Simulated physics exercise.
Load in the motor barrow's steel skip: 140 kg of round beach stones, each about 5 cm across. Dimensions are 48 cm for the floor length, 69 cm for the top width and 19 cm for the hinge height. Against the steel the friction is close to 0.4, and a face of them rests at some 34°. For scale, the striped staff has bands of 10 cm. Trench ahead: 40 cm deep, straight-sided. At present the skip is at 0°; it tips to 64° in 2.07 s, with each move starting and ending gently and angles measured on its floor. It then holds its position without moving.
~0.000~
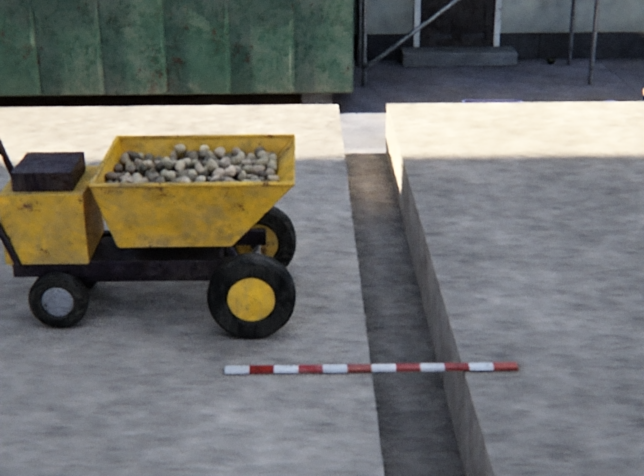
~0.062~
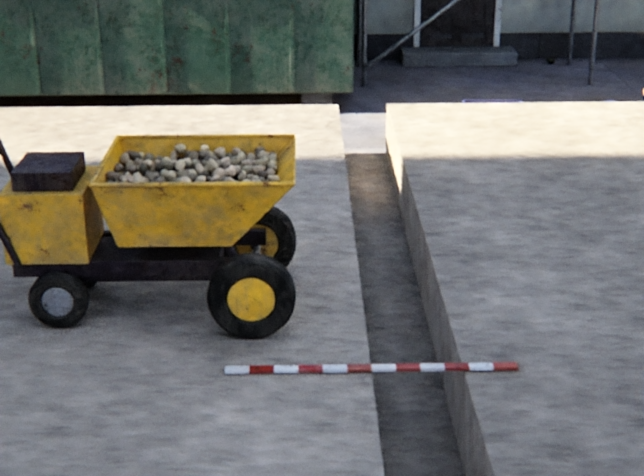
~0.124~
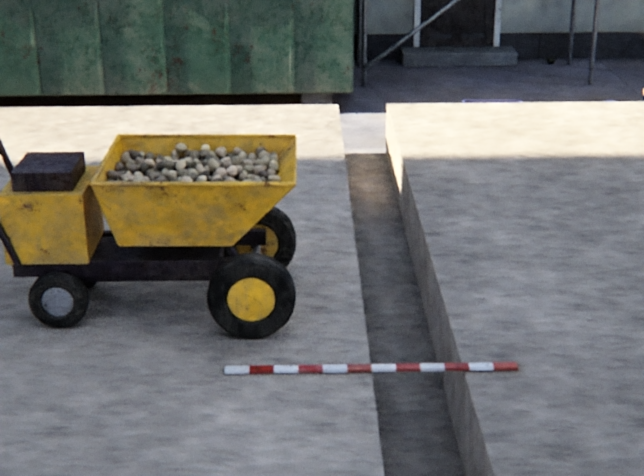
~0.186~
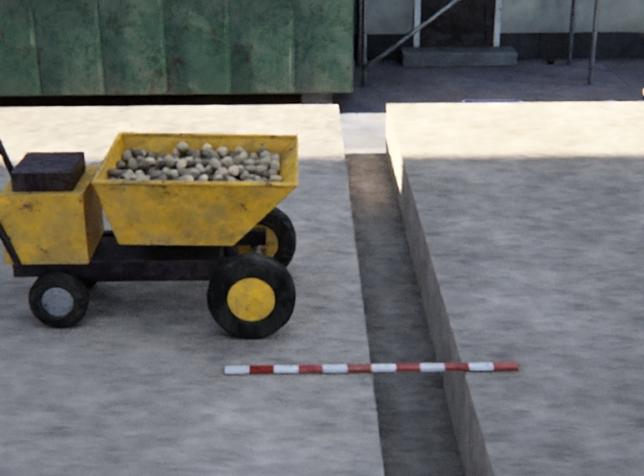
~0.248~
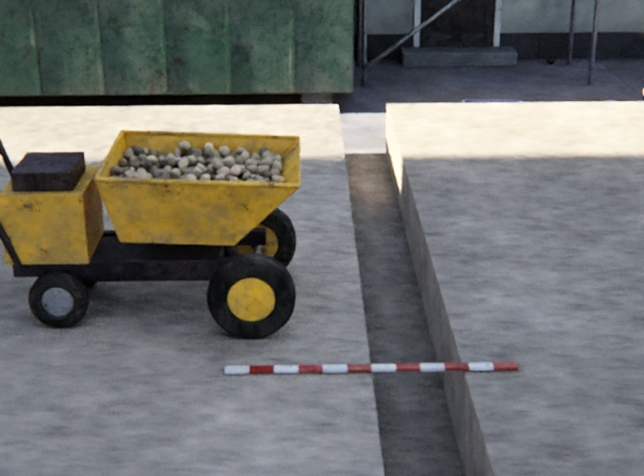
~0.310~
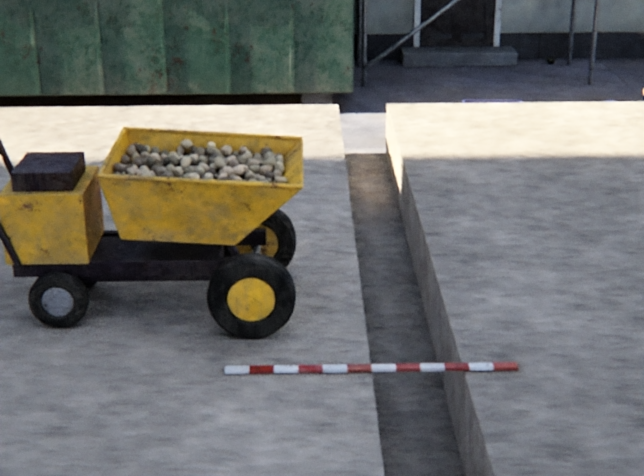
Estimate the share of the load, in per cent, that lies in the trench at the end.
I would say 94 per cent of the load lies in the trench at the end.
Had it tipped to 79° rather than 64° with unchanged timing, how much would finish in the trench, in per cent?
Share in trench: Approx. 95%.
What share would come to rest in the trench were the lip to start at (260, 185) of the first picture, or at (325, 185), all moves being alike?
From the first spot near 100, from the second near 60 per cent.
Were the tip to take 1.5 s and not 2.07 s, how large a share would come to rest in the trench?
It'd be some 90 per cent.
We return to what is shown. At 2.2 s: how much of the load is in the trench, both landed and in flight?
About 50 per cent by then.
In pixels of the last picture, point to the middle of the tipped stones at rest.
In the last view, about (411, 360).
After 1.5 s the floor is at 54°; 99 % in the skip, 1 % in the trench; the foremost stones are at (384, 246).
After 2.2 s the floor is at 64°; 45 % in the skip, 51 % in the trench, 4 % past the trench; the foremost stones are at (495, 297).
After 2.5 s the floor is at 64°; 20 % in the skip, 73 % in the trench, 7 % past the trench; the foremost stones are at (546, 295).
After 4.5 s the floor is at 64°; 0 % in the skip, 94 % in the trench, 6 % past the trench; the foremost stones are at (562, 291).
